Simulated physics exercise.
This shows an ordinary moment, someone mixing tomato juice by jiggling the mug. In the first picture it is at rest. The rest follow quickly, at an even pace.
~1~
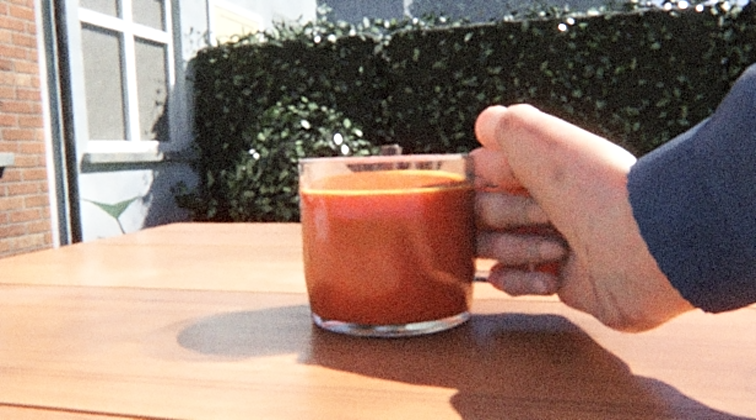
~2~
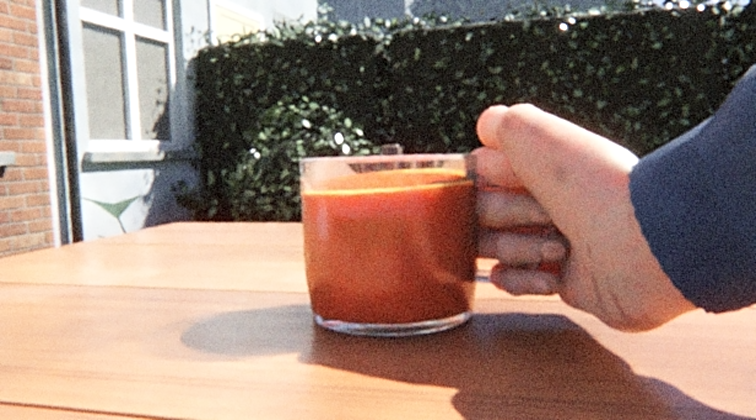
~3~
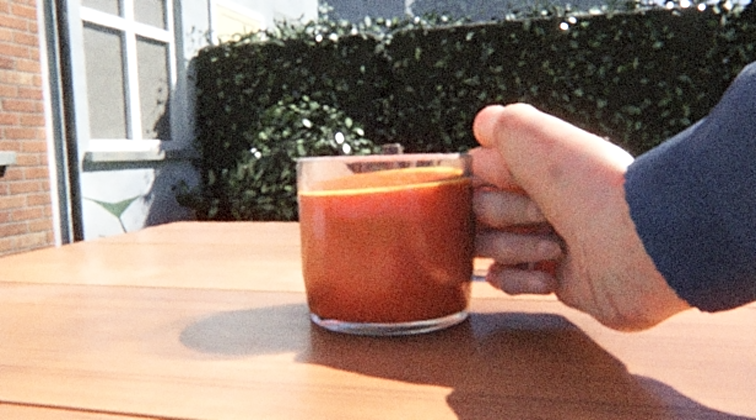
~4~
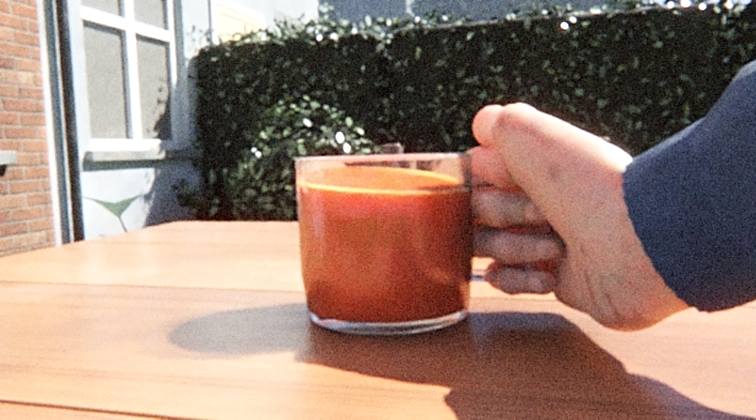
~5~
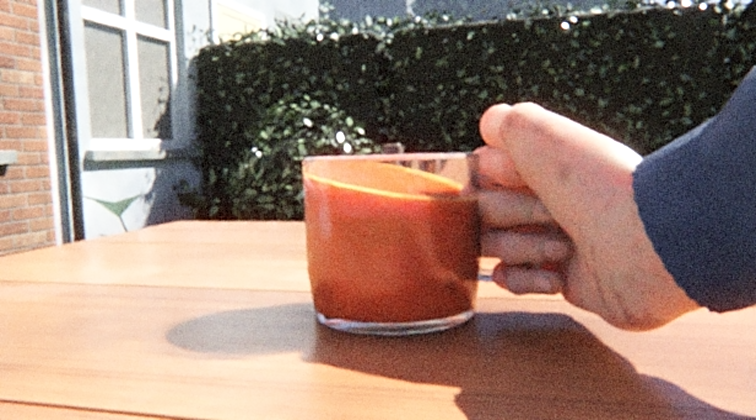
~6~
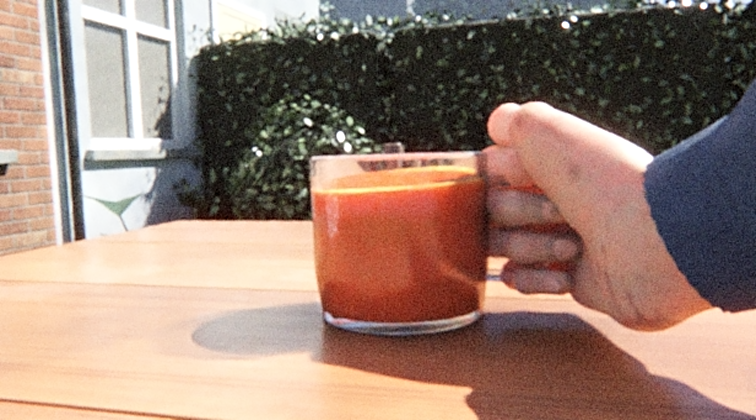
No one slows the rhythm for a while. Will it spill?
Most likely there will be liquid on the outside.
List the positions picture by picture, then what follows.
In the first frame, mug (389, 231) about three quarters full; at rest.
In the second frame, mug about three quarters full, surface at (388, 187); surface about level.
In the third frame, mug (387, 230) about three quarters full; surface a little higher on the right.
In the fourth frame, mug about three quarters full, surface at (384, 186); surface a little higher on the left.
In the fifth frame, mug (393, 230) about three quarters full; surface clearly higher on the left.
In the sixth frame, mug about three quarters full, surface at (399, 185); surface about level.
Shortly, the highest wave so far goes over the rim.
At the finish, the highest wave so far goes over the rim; some is on the top.
